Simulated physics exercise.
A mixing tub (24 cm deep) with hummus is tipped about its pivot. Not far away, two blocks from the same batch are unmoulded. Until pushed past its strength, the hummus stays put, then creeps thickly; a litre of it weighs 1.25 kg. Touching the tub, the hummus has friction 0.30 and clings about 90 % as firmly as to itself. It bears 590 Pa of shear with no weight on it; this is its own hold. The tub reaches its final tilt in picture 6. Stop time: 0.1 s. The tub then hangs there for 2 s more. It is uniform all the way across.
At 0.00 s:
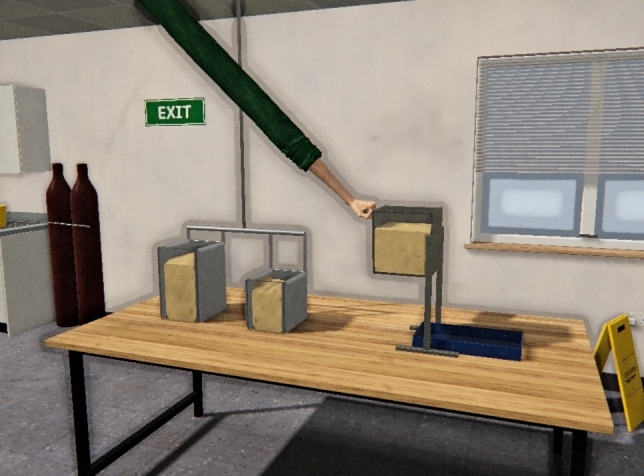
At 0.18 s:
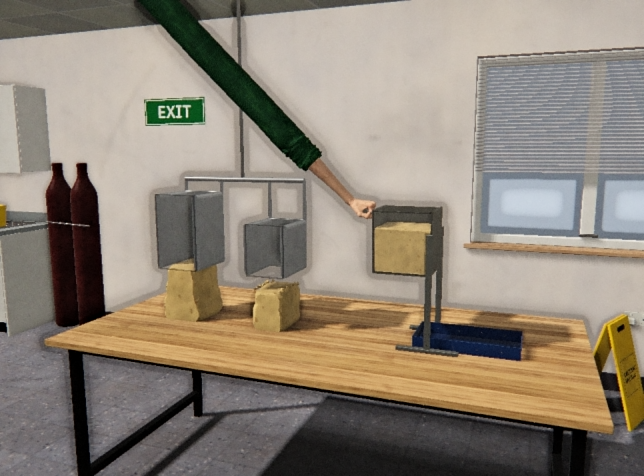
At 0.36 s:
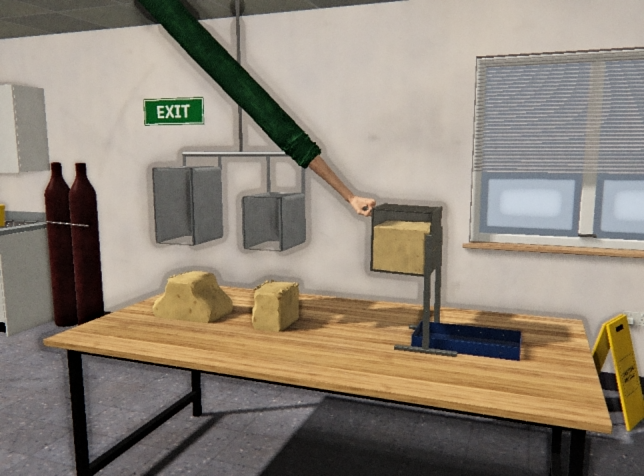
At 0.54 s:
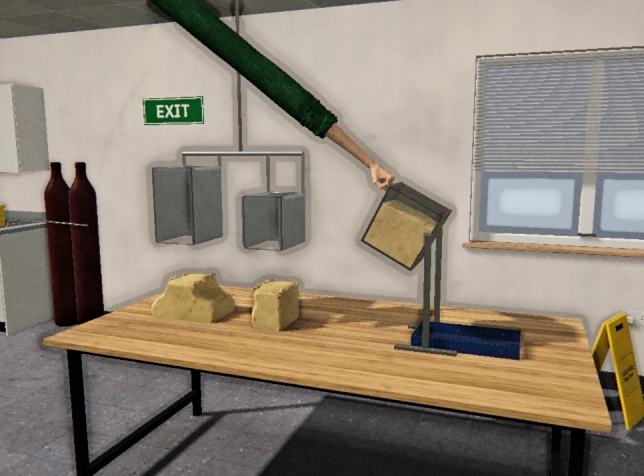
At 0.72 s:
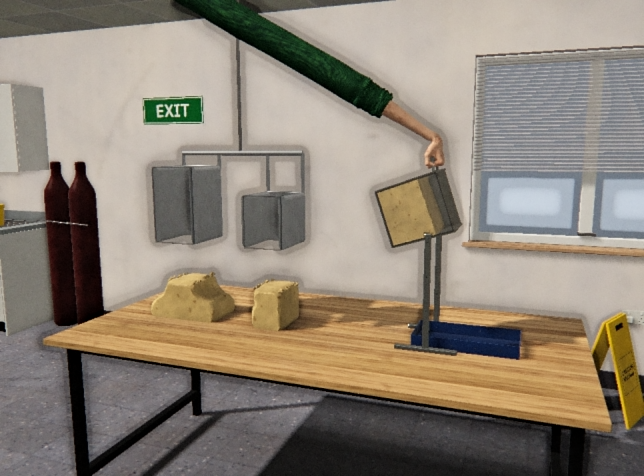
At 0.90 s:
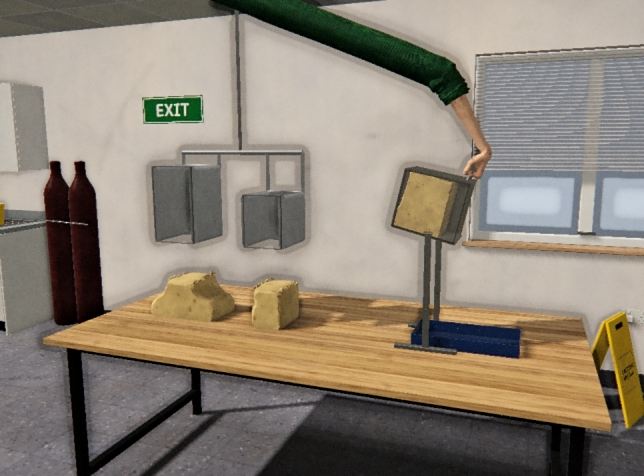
On a wooden table, moulds lift off two blocks, then a hand rotates a tub.
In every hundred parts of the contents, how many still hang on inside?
About 46 in every hundred.
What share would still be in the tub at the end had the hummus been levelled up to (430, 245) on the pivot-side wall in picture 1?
Roughly 70 per cent would still be in the tub at the end.
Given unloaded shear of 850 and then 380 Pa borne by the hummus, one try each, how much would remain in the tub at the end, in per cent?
The two runs give near 100 % and near 35 % respectively.
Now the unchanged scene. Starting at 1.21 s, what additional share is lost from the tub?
About 18 per cent.
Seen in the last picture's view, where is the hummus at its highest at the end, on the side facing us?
The highest point sits at around (412, 209).
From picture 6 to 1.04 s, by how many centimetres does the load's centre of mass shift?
5 cm.
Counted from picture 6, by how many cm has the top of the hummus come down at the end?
14 cm or so.
After 1.04 s, the tub is at 103 degrees and holds 100 %.
After 1.21 s, the tub is at 103 degrees and holds 65 %.
After 1.38 s, the tub is at 103 degrees and holds 46 %.
After 1.55 s, the tub is at 103 degrees and holds 46 %.
After 2.90 s, at the end, the tub is at 103 degrees and holds 46 %.
